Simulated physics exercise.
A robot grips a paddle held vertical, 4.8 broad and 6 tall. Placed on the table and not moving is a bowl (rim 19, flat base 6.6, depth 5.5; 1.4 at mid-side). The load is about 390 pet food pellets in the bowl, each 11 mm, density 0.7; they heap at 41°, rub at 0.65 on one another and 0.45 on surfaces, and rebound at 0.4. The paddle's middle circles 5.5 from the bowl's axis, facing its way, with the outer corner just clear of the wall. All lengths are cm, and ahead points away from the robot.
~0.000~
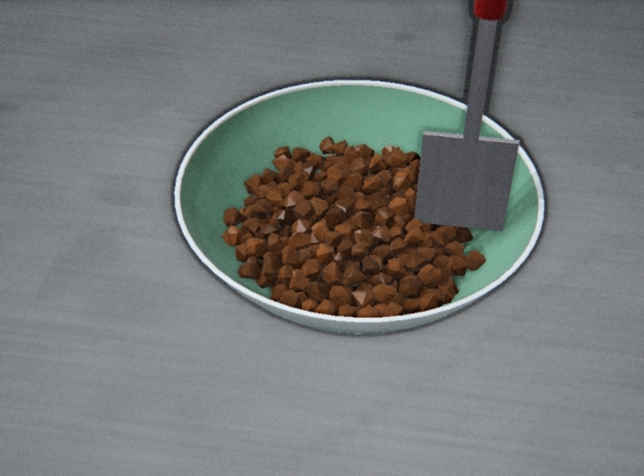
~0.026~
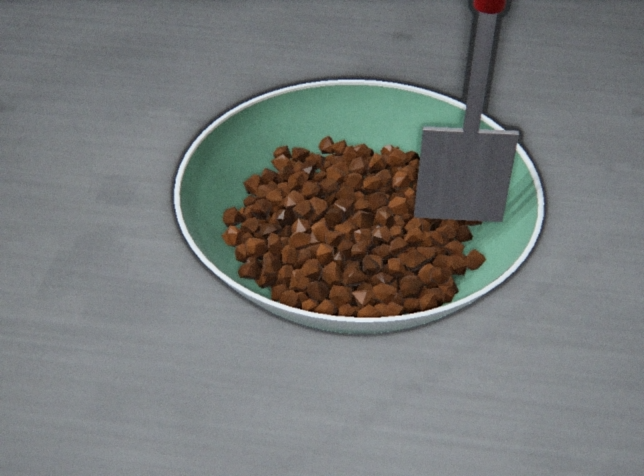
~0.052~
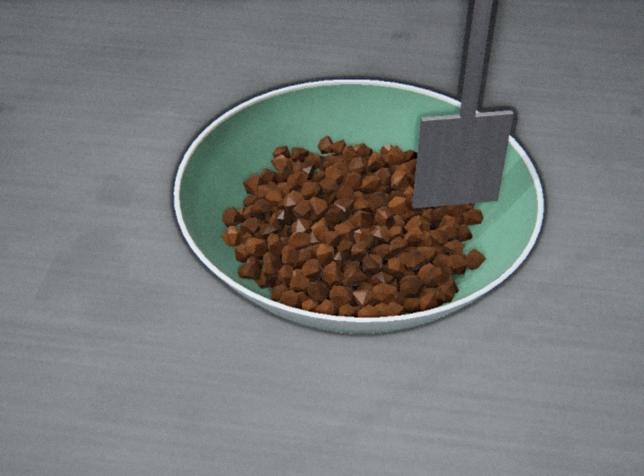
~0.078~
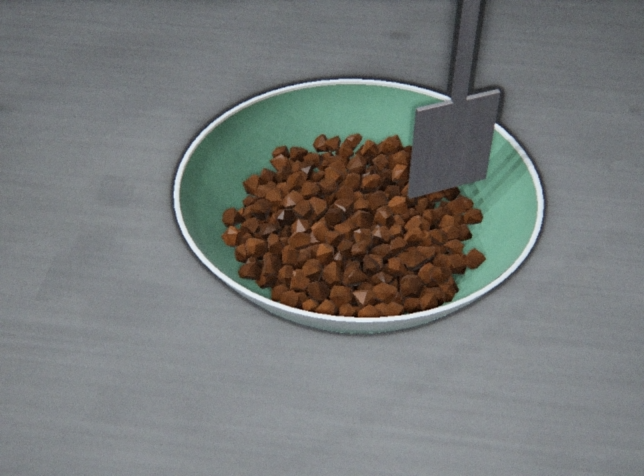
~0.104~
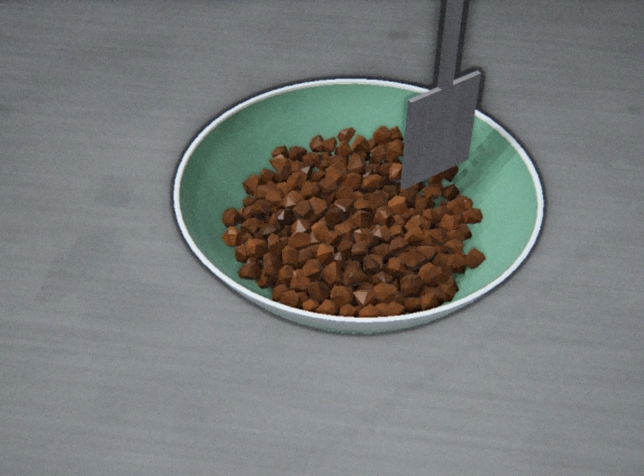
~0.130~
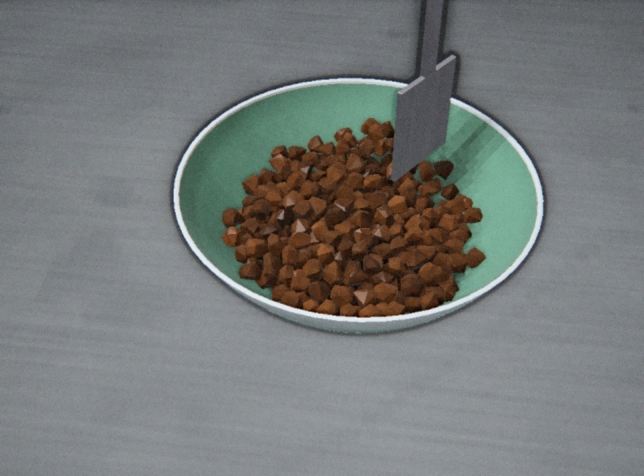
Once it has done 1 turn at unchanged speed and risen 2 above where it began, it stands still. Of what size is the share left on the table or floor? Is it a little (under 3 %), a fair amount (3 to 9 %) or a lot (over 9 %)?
A little, under 3 %.
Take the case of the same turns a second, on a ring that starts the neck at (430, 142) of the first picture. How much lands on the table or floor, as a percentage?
Roughly 5 per cent.
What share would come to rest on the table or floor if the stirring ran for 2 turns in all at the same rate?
I'd expect around 5 per cent.
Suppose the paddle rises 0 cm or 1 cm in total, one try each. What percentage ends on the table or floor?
First try about 10 per cent, second about 5 per cent.
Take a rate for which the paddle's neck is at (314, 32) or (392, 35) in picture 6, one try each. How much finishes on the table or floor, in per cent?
So, roughly 5 percent the first time and 5 percent the second.
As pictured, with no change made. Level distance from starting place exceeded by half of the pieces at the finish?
0 cm.
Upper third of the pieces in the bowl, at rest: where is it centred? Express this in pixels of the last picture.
The centre is near pixel (337, 237).
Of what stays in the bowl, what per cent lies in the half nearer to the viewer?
Close to 55 in a hundred.
After 0.36 s, 173° round, highest piece 7 above the table; 382 in the bowl, 3 on the table or floor, 1 in flight or on the tool.
After 0.60 s, 291° round, highest piece 6 above the table; 380 in the bowl, 6 on the table or floor.
After 0.91 s, 0° round, highest piece 5 above the table; 380 in the bowl, 6 on the table or floor.
After 1.61 s, 0° round, highest piece 5 above the table; 380 in the bowl, 6 on the table or floor.
In the end, 380 in the bowl, 6 on the table or floor. That is 2 % on the table or floor.
